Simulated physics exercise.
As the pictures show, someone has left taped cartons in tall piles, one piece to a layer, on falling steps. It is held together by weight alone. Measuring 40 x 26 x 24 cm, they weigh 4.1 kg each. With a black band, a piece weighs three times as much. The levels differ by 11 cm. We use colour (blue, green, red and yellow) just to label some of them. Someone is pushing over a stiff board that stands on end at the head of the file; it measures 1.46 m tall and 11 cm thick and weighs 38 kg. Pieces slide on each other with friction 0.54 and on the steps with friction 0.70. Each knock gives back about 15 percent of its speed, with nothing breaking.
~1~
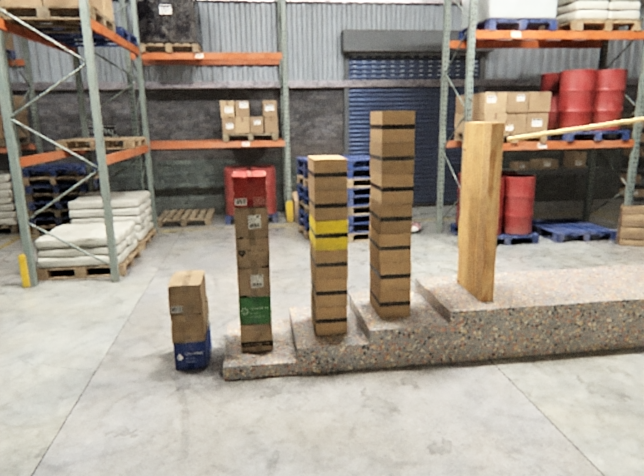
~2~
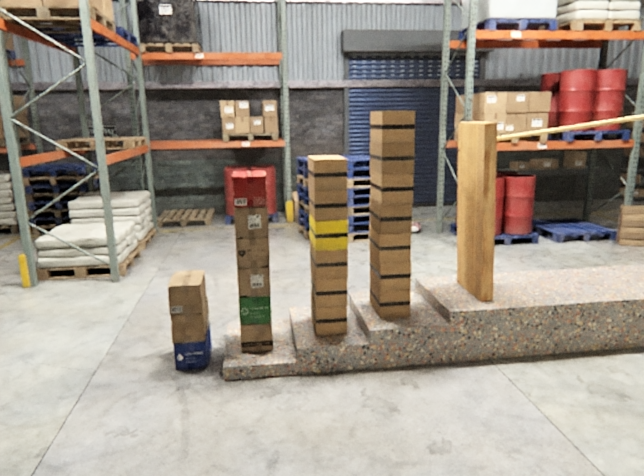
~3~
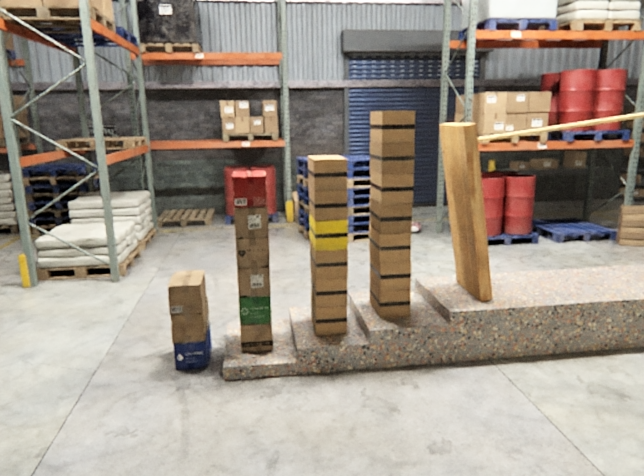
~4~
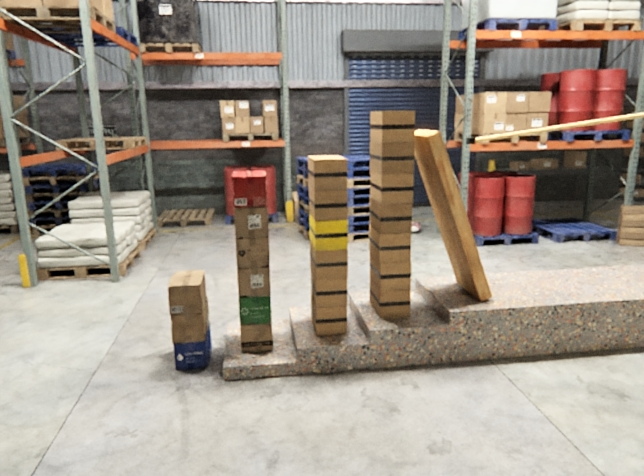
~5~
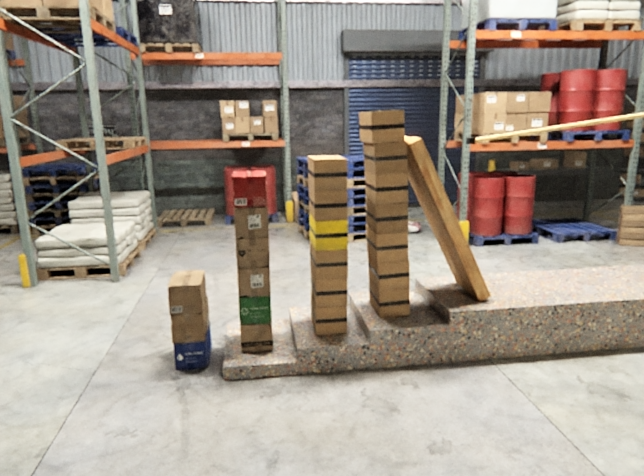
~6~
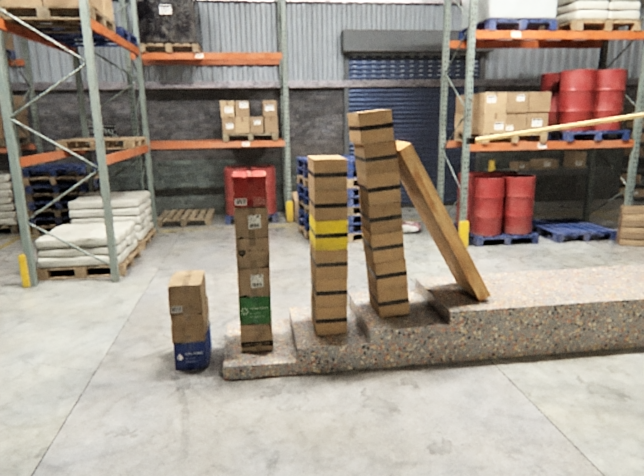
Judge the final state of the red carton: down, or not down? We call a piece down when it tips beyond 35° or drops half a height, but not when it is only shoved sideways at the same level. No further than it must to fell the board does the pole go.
Down.
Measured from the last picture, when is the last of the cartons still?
That happens at roughly 3.5 seconds.
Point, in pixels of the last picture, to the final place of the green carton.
At about (224, 305).
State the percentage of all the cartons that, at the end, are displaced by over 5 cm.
The share is 90 per cent.
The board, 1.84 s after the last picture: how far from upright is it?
Around 65 degrees.
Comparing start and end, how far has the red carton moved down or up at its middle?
At the end it is roughly 130 cm lower than at the start.
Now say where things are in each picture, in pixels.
In the first frame (we follow the side turned to the camera), pole end (505, 140) 10 cm short, board 0° from upright; red carton (250, 192); green carton (255, 311); blue carton (191, 356); no other piece has moved.
In the second frame, pole end 48 mm in, board 2° from upright; red carton (250, 192).
In the third frame, pole end 18 cm in, stopped, board 9° from upright; red carton (250, 192); no other piece has moved.
In the fourth frame, pole end (473, 141) 18 cm in, stopped, board 20° from upright; red carton (250, 192); no other piece has moved.
In the fifth frame, pole end (473, 141) 18 cm in, stopped, board 26° from upright; red carton (250, 192); 5 stirred so far.
In the sixth frame, pole end (473, 141) 18 cm in, stopped, board 30° from upright; red carton (250, 192); green carton (255, 311); yellow carton (332, 236); steepest lean 6°, the carton at (377, 127); 7 stirred so far.
Then, 0.90 s on from the sixth picture, board 52° from upright; none of the 22 cartons down, 14 disturbed; red carton tipped 8°; yellow carton tipped 31°.
Then, 1.34 s on from the sixth picture, board 64° from upright; 15 of the 22 cartons down; red carton tipped 50°, 41 cm lower; yellow carton tipped 39°, 29 cm lower.
Then, 1.84 s on from the sixth picture, board 64° from upright; 18 of the 22 cartons down; red carton upside down; blue carton tipped 44°.
Finally, board 64° from upright; 18 of the 22 cartons down; red carton 1.30 m lower; blue carton tipped 38°; yellow carton tipped 34°, 42 cm lower. Seen by the last camera, middles, blue carton near (171, 341).
